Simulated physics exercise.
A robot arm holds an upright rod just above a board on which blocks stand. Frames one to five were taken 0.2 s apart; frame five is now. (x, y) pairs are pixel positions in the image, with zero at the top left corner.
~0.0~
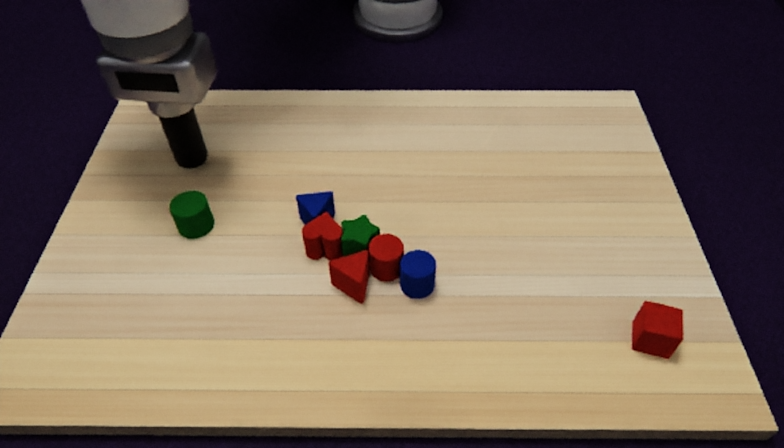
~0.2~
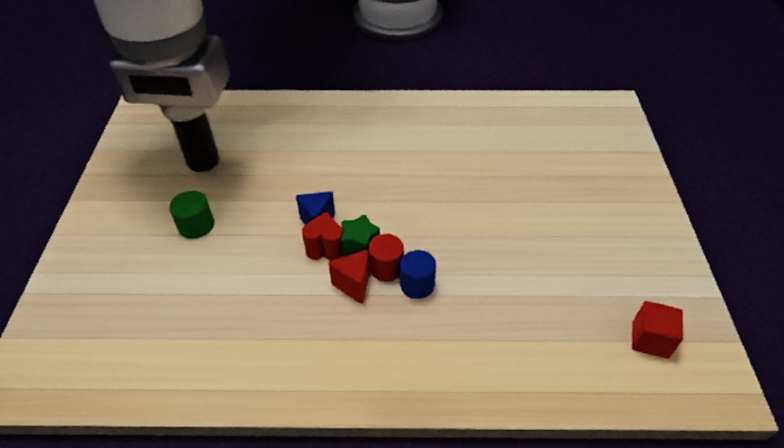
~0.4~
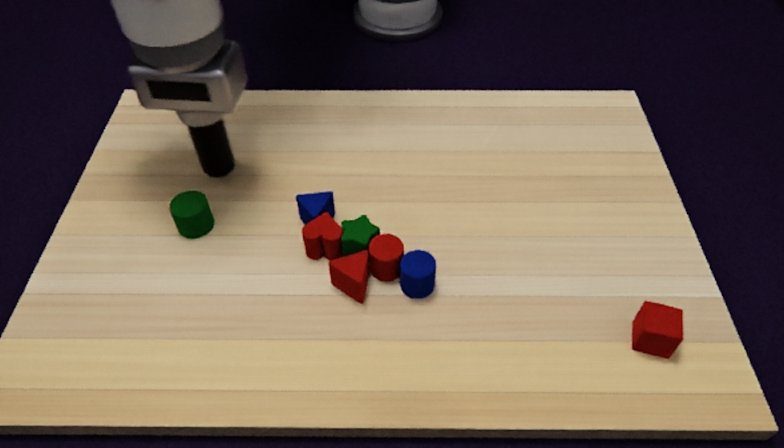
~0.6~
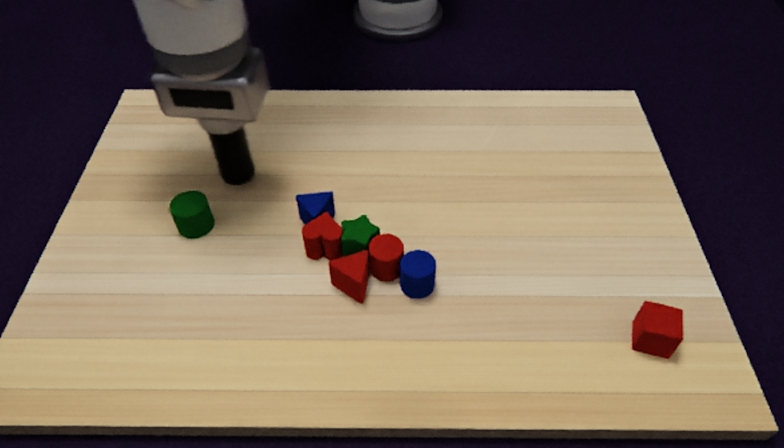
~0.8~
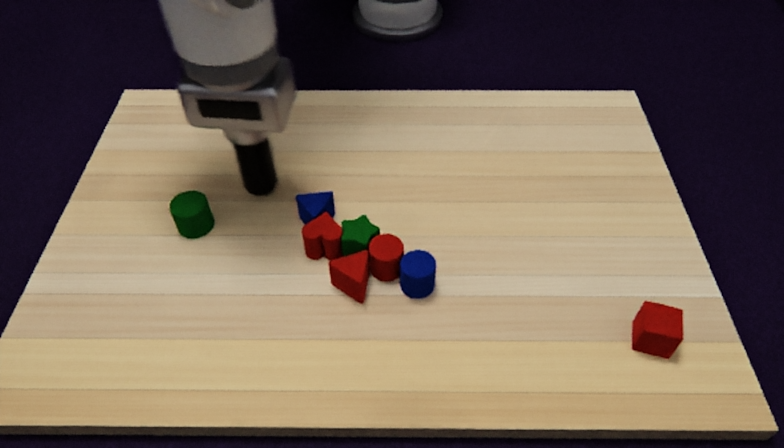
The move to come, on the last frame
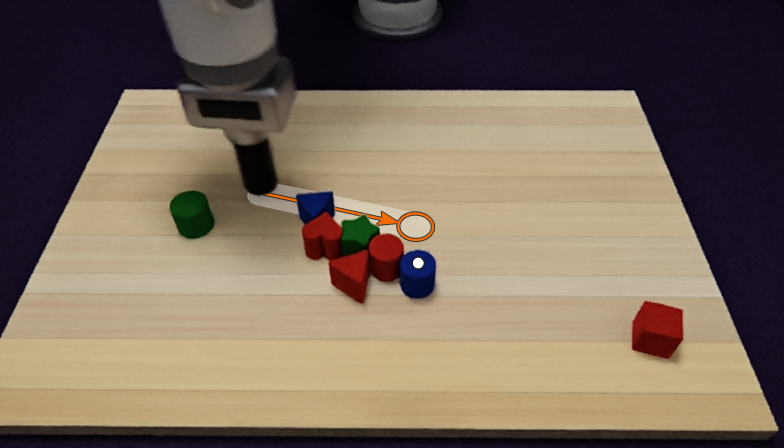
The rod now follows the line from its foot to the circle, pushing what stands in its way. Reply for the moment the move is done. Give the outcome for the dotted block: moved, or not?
In the end it has not been moved.
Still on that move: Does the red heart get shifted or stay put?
That block ends up displaced.
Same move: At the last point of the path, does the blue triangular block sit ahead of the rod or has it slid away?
I expect it to be beside or behind the rod.
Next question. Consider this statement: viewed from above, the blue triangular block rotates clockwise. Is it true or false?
Answer: True.
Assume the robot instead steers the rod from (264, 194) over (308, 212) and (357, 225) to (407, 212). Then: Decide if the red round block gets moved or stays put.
Answer: Moved.
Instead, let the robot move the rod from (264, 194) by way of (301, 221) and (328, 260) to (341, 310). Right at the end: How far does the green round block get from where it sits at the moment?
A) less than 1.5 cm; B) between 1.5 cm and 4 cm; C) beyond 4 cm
The correct letter is A.
Drawn move, from (264, 194) directly to (416, 226); the dot is on the blue round block.
What follows on the original path. One third of the way, rod (313, 196); blue triangular block (318, 204); red heart (324, 230).
Two thirds of the way, rod (365, 207); blue triangular block (325, 210), turned 35° clockwise; red heart (323, 237).
At the end, rod (416, 218); blue triangular block (325, 210), turned 35° clockwise; red heart (323, 237); blue round block still.
